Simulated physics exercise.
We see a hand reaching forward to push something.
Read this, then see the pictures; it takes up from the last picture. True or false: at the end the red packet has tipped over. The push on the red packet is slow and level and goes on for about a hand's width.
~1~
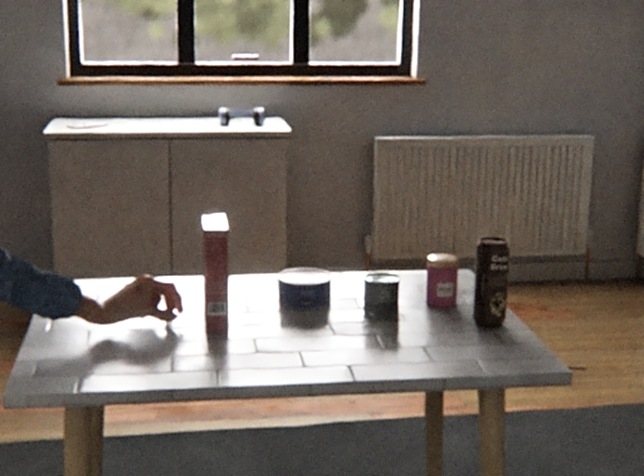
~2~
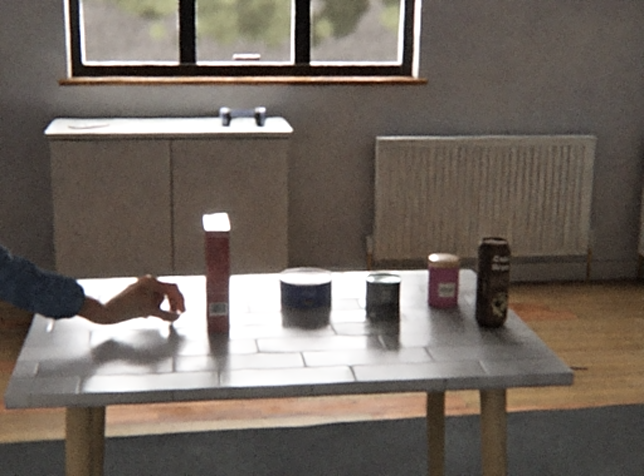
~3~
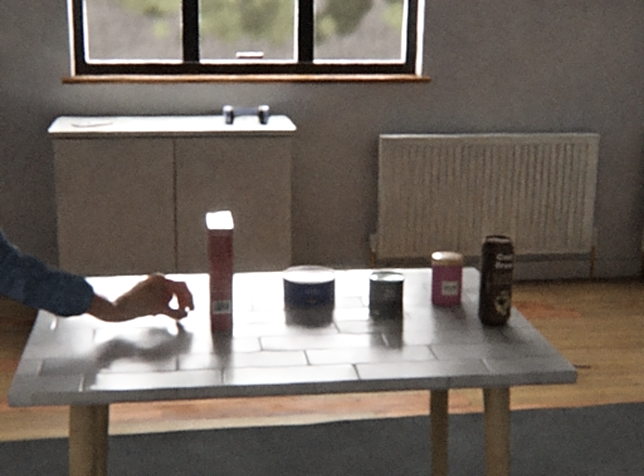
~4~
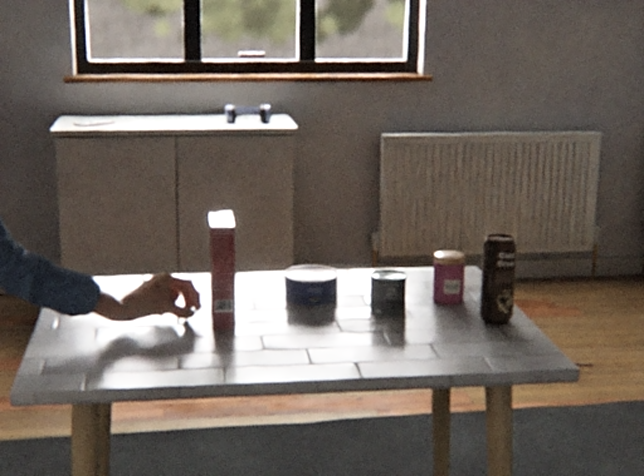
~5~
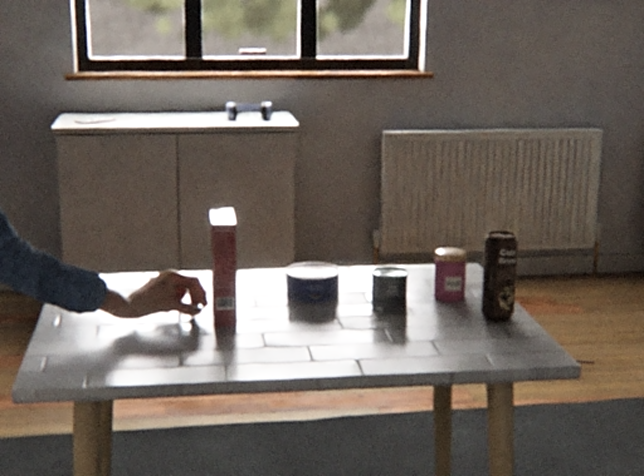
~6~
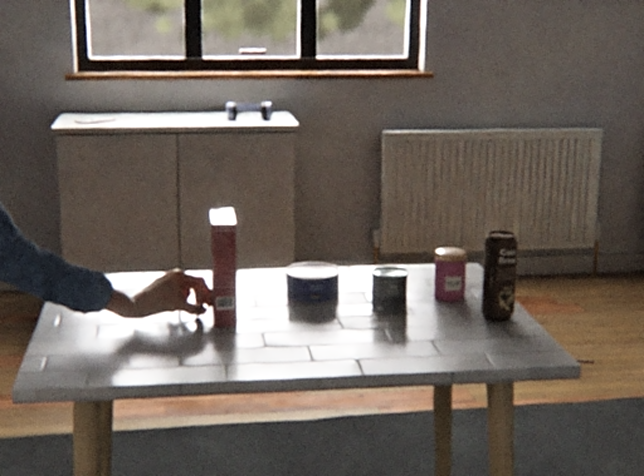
False.
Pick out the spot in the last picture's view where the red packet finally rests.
Around (287, 265).
Then, 0.60 s later than the last frame, red packet moved a little near (244, 266).
Then, 1.30 s later than the last frame, red packet moved about its own width near (270, 266).
When it is over, moved from the start, red packet. End places, in pixels of the last picture, red packet near (287, 265).
